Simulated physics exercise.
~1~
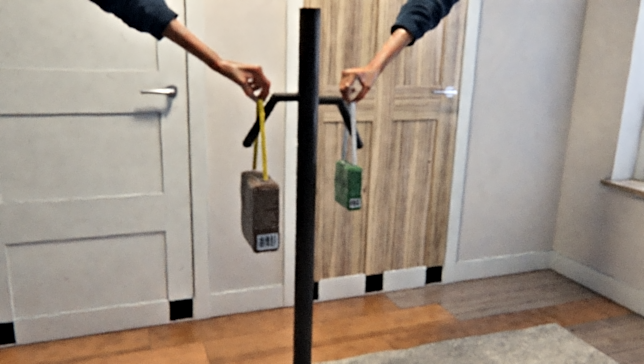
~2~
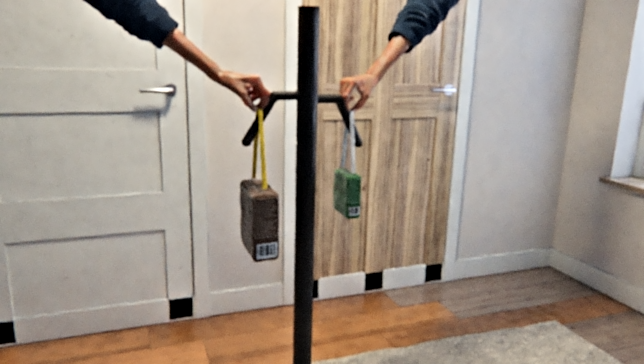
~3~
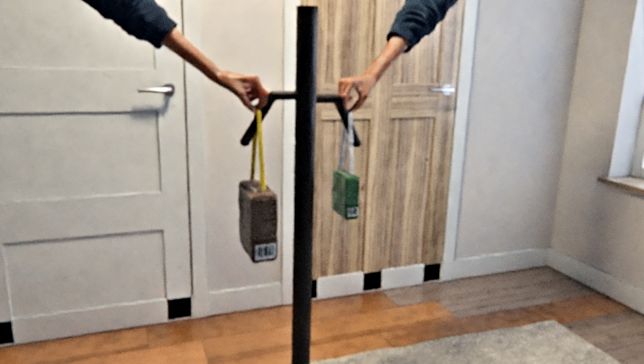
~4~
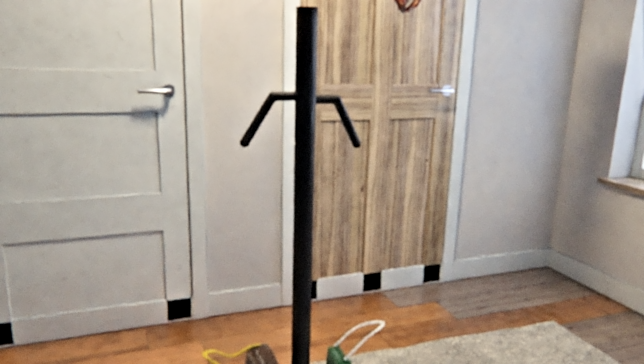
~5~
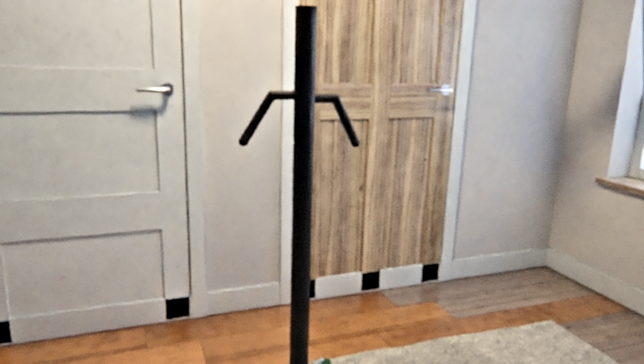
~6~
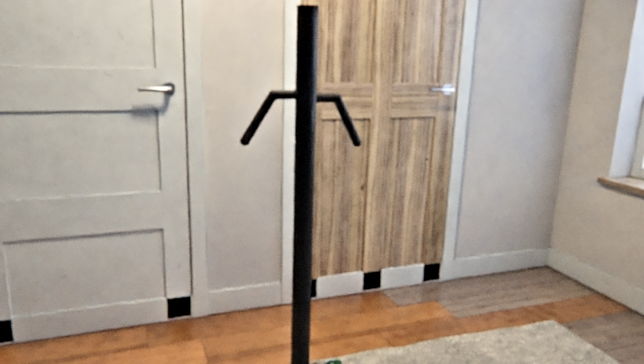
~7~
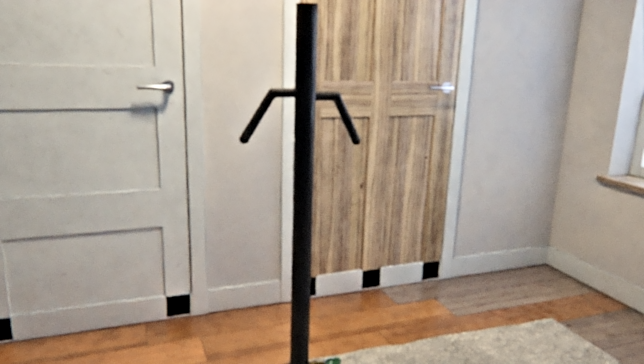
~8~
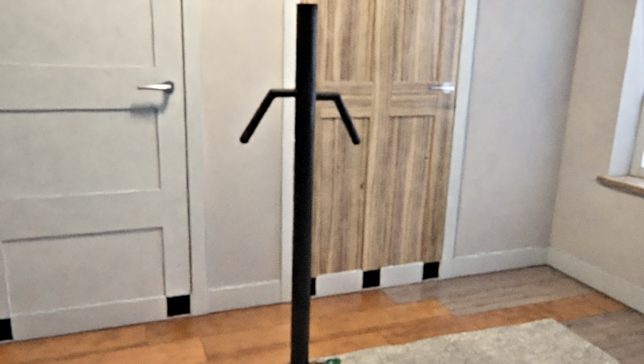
In a room with a white door, a wooden door and a pale rug on an orange-brown floor, a black stand holds out a downward-sloping peg on each side. Two hands reach in from above, one holding a brown bag by a yellow loop at the left peg, the other a small green pouch by a pale loop at the right. They lower both slightly and pause at the pegs. Then the hands are gone and both items drop to the floor by the stand. The pegs stay bare, with only a bit of green showing at the base.
